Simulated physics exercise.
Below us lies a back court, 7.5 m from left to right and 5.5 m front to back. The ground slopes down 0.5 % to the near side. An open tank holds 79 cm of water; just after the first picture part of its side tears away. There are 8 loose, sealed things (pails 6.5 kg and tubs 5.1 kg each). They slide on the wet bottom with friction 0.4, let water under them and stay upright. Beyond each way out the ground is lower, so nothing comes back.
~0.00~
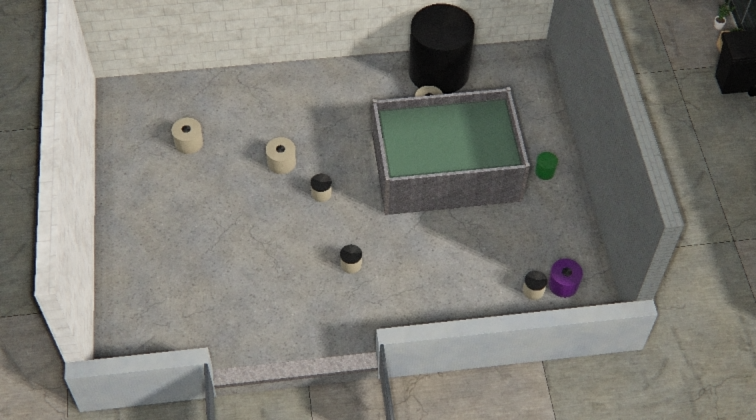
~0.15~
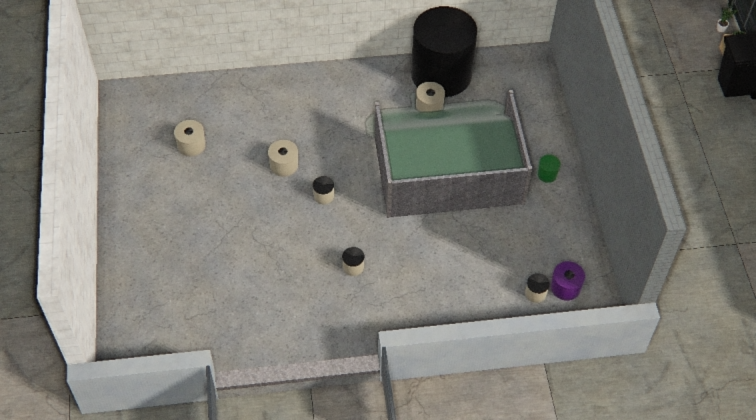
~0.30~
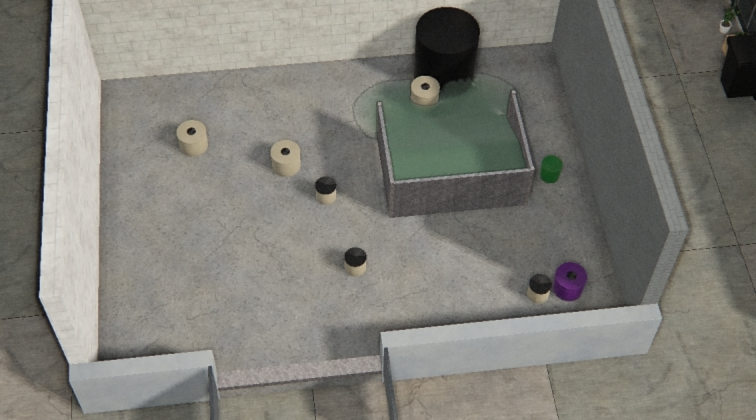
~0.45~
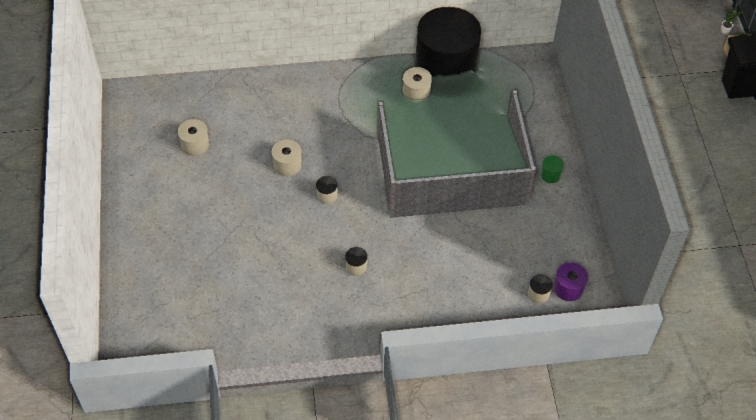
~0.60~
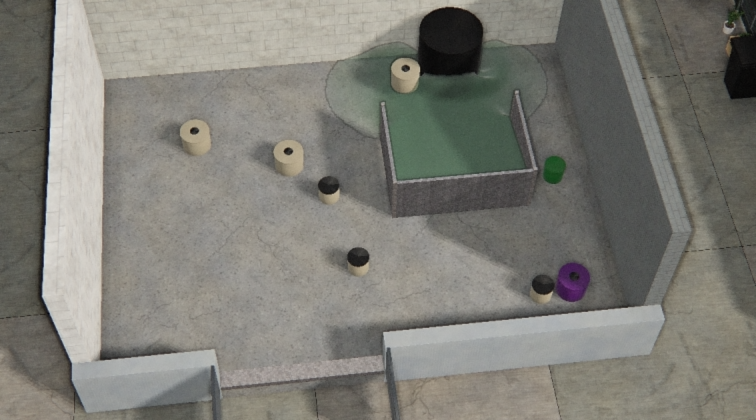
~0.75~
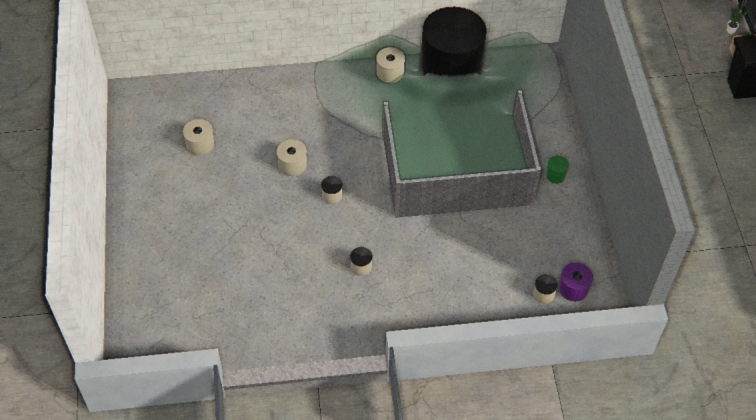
In a walled court, the far side of a raised tank opens and greenish water spreads across the floor behind it, pushing one cream tub leftward past a black barrel while the other containers stay put.
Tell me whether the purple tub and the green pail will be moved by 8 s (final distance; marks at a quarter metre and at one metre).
The purple tub gets carried off; the green pail ends far away.
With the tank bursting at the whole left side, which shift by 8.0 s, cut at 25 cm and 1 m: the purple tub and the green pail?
In that case the purple tub stays put, the green pail stays put.
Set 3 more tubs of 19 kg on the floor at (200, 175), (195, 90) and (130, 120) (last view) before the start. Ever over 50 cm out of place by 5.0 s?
In turn: Short of it, past it, past it.
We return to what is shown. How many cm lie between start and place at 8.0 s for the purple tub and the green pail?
About 400 and 250 cm.
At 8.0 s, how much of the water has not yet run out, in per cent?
Some 96 per cent remains.
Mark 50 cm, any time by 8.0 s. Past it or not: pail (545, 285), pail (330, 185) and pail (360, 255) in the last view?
In turn: Past it, under, under.
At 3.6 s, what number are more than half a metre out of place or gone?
I count 3.
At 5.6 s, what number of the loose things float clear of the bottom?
At that moment 4.
After 1.6 s the purple tub is near (577, 276), 0.0 m from its start, aground; the green pail is near (559, 164), 0.0 m from its start, aground; 0 of 8 are out; 1 afloat.
After 3.6 s the purple tub is near (577, 304), 0.5 m from its start, afloat; the green pail is near (561, 260), 1.7 m from its start, aground; 0 of 8 are out; 3 afloat.
After 5.6 s the purple tub is near (447, 313), 2.0 m from its start, afloat; the green pail is near (540, 297), 2.4 m from its start, afloat; 0 of 8 are out; 4 afloat.
After 8.0 s the purple tub is near (301, 253), 3.9 m from its start, afloat; the green pail is near (469, 293), 2.7 m from its start, aground; 1 of 8 are out; 2 afloat.
